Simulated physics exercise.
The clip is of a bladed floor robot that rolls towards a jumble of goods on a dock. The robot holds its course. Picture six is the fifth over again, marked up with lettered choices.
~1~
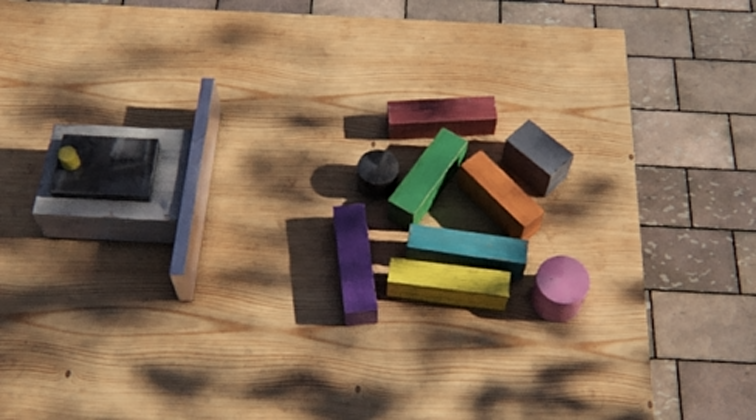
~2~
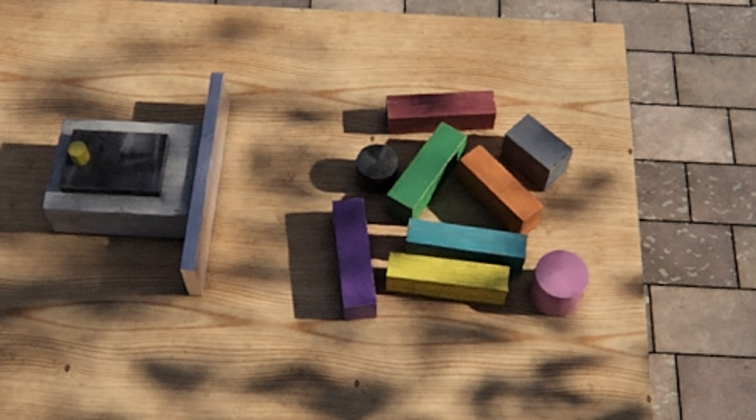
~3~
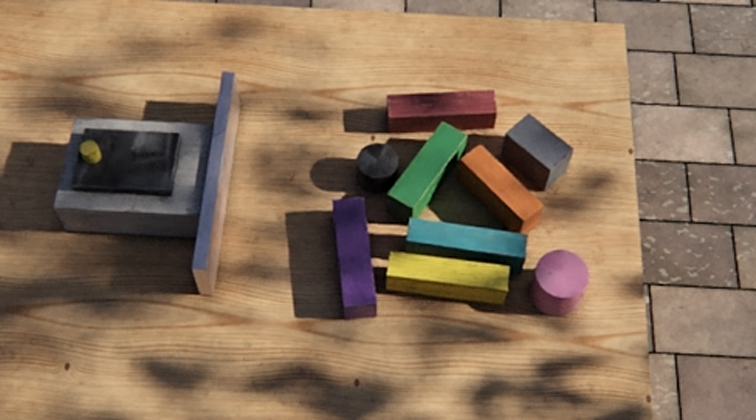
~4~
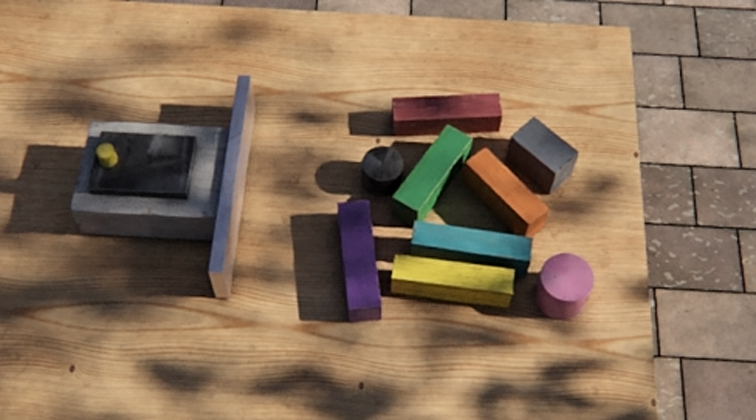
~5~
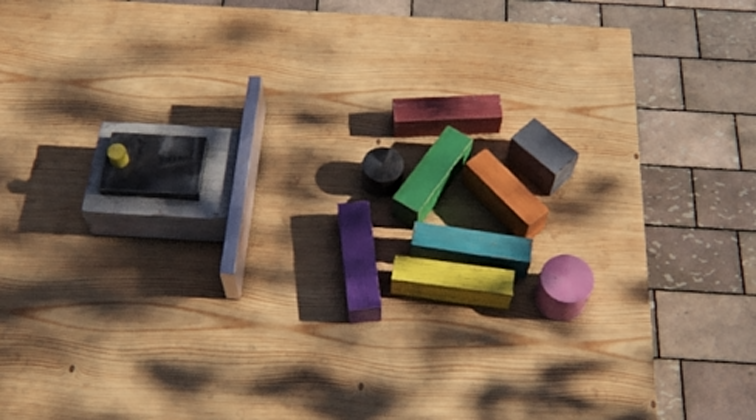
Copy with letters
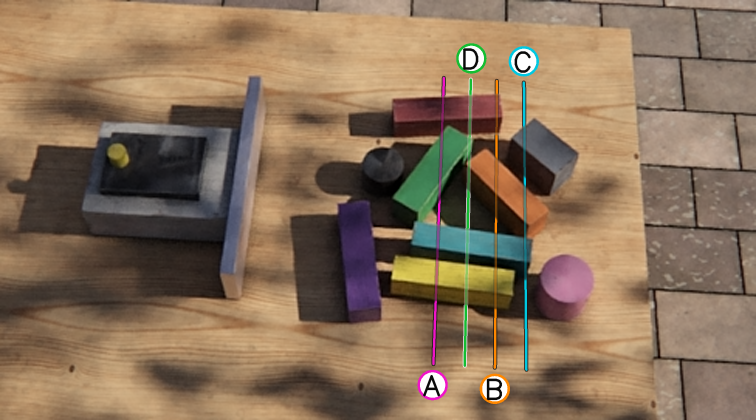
The clip shows a grey bladed robot on a wooden surface rolling slowly and steadily to the right, moving a short way nearer to a jumble of coloured bars, blocks and cylinders, which stay still and untouched.
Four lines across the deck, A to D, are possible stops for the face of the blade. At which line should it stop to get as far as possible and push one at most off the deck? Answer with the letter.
No second one falls up to C.
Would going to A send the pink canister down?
No.
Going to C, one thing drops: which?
The pink canister.
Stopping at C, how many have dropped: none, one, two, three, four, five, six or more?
In all, one.
On the marked copy, A at (439, 210); B at (496, 214); C at (525, 215); D at (468, 212).
Taking C. A third of the way, robot (264, 171); purple bar (365, 262); pink canister (563, 288).
Two thirds of the way, robot (367, 177); pink canister (629, 292); grey crate (562, 153).
When it is over, robot (446, 181); pink canister over the edge; grey crate (636, 152); one fallen.
As for the rest, A is within the limit but short; B is within the limit but short; D is within the limit but short.
